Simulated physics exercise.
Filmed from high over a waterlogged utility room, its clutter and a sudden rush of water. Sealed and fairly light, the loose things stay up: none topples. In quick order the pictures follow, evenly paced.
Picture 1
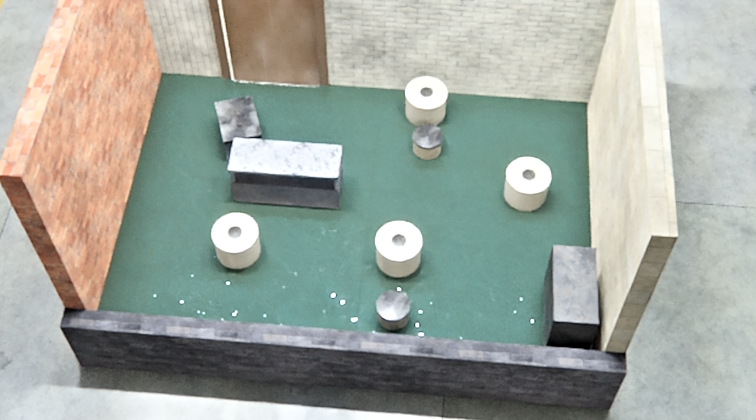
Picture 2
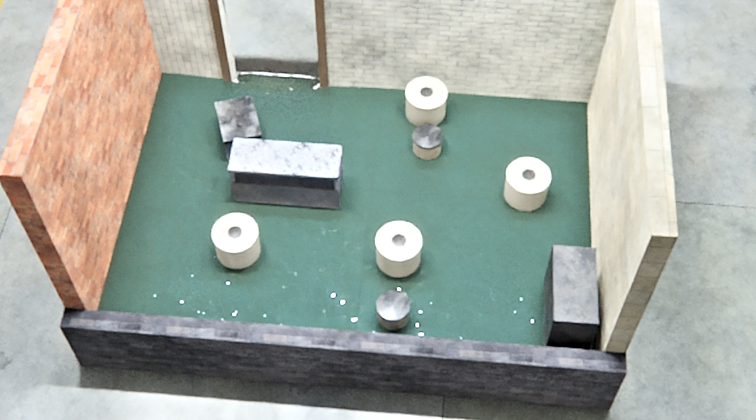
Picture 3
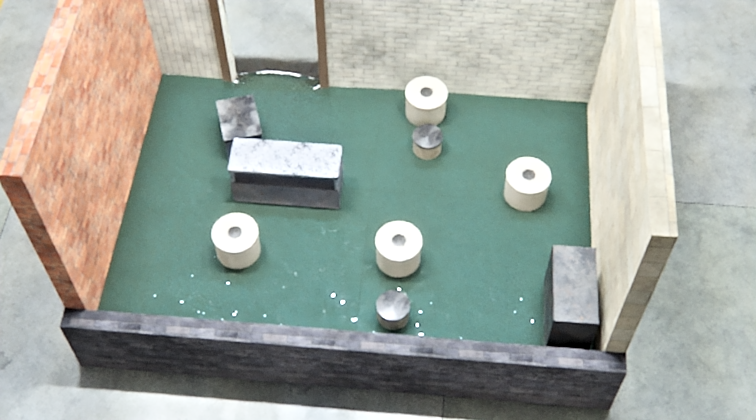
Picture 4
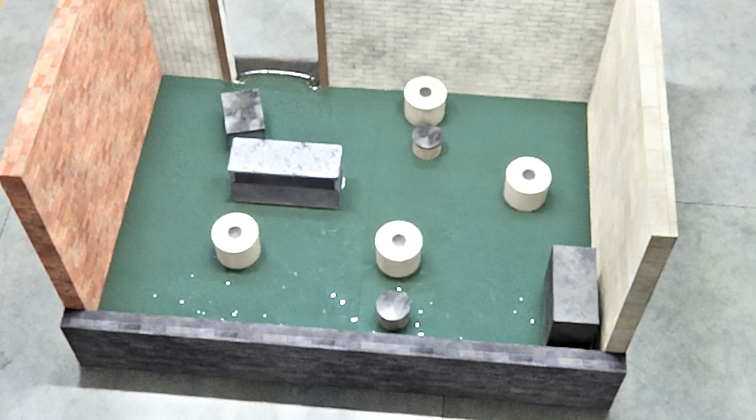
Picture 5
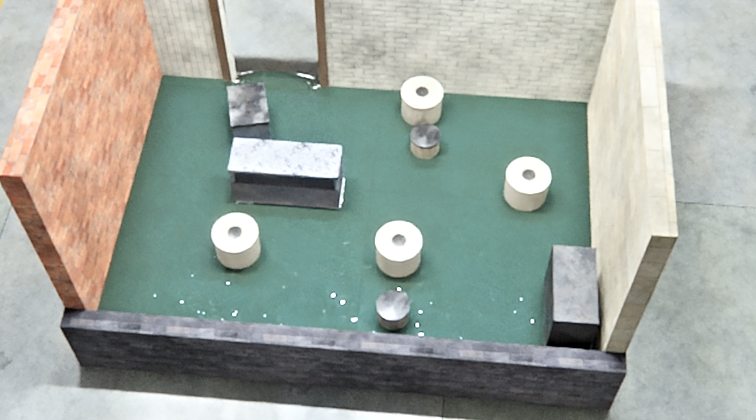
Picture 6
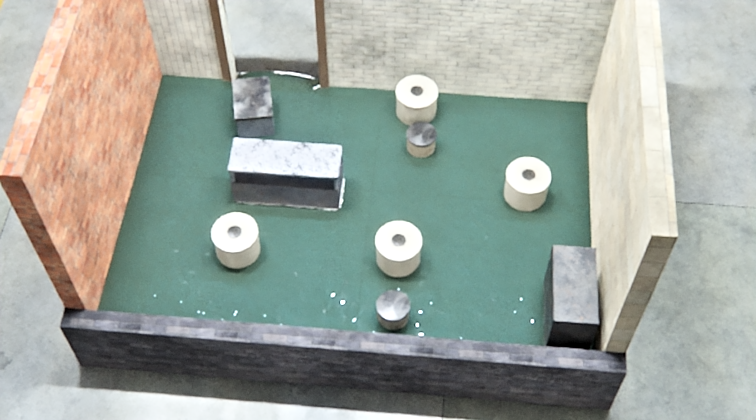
In the video, the brown panel in the back doorway gives way to an opening edged with white froth on a flooded green floor, then a grey block turns and drifts slightly right before a white tub edges left.
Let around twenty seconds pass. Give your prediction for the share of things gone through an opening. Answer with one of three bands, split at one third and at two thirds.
One third to two thirds.
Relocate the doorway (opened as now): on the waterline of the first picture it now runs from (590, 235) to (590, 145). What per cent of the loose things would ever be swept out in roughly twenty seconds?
About 70 %.
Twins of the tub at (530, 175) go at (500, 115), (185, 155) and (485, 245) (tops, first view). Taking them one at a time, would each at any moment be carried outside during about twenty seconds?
First escapes, second escapes, third doesn't escape.
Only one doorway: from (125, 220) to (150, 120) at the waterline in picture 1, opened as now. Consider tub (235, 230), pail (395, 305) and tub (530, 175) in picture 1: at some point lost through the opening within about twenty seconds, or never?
One by one as named: Gets away, doesn't escape and doesn't escape.
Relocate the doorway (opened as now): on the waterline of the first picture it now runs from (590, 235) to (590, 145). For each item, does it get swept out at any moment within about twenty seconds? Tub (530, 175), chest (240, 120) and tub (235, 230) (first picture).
Lost; retained; retained.
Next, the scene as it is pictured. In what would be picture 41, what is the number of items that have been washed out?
Tally: 4.
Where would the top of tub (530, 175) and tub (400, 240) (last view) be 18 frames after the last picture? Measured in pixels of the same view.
About (502, 160) and (381, 209).
A moment on, 1 of 7 are out; 6 afloat.
Next, 2 of 7 are out; 5 afloat.
Later, 4 of 7 are out; 3 afloat.
In the end, 4 of 7 are out; 3 afloat.
